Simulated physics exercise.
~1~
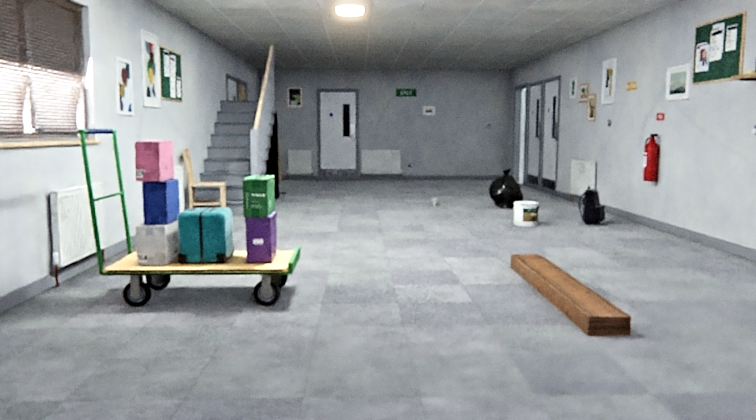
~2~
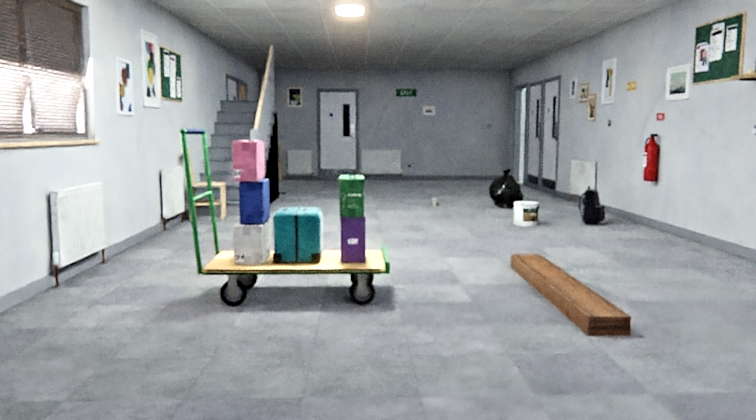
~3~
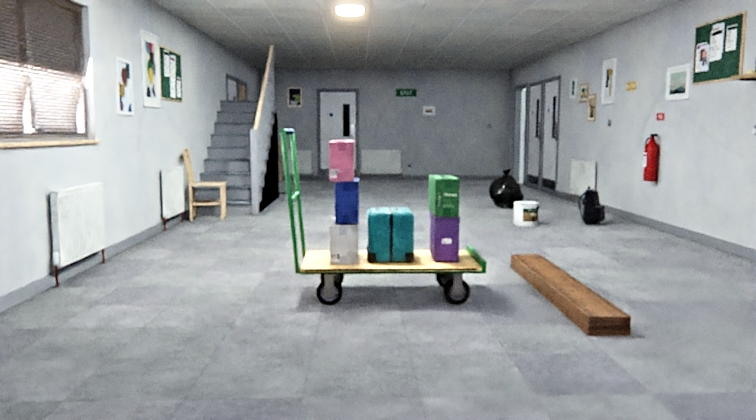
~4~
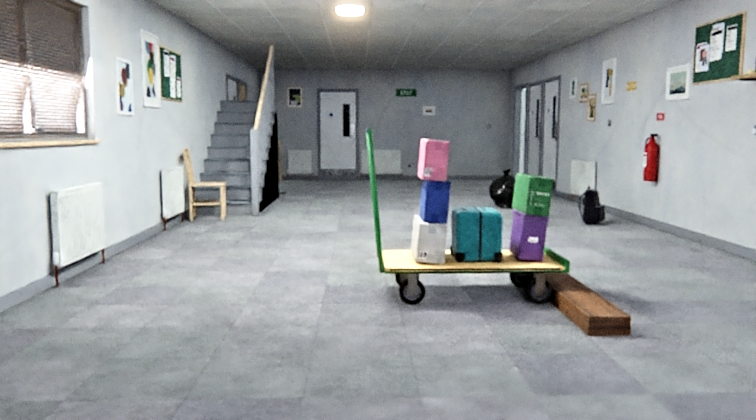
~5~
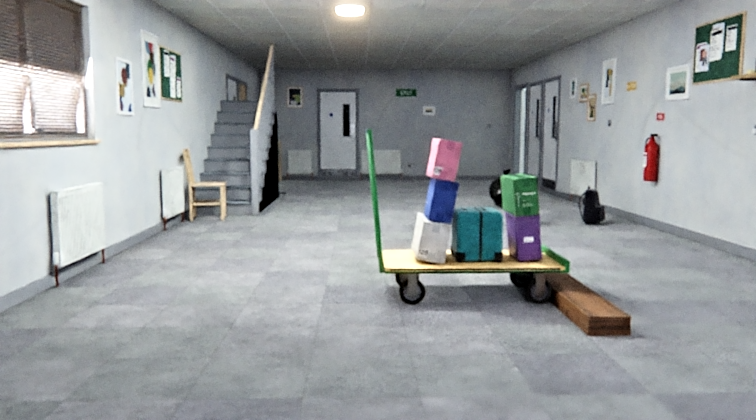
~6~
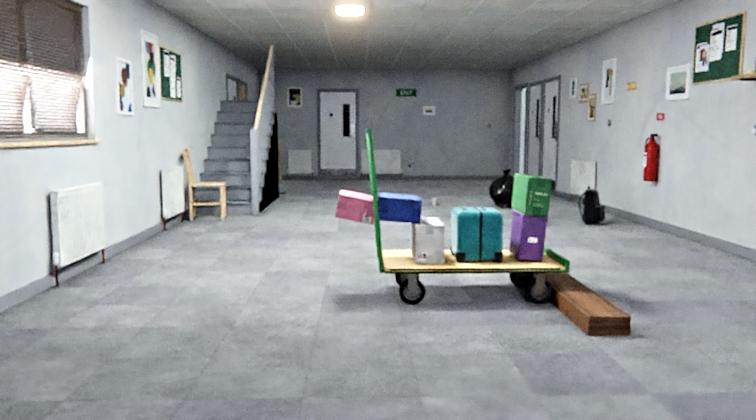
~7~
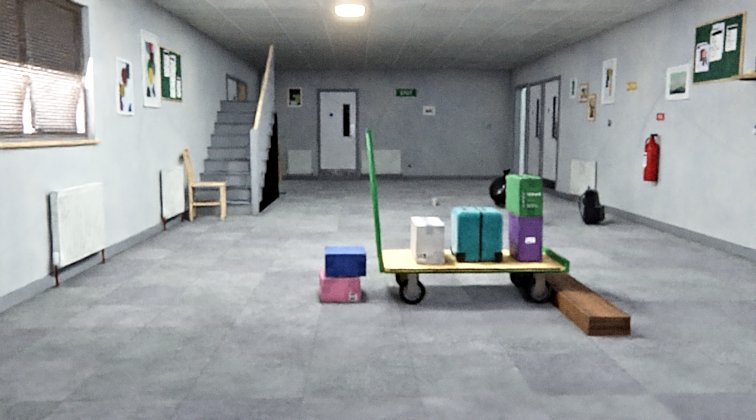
A flat goods trolley with a green handle rolls rightward across a grey-carpeted room, seen from a fixed view facing the far door, with stairs at left and a red extinguisher at right. On its deck stand a white parcel with blue and pink cartons stacked above, a teal suitcase, and a green carton on a purple tote. Its front wheels meet a brown beam on the floor and it stops, the stacks tilting. The left stack then leans back, and the pink and blue cartons topple off behind the handle. They end on the floor, blue on pink, while the rest stays aboard.
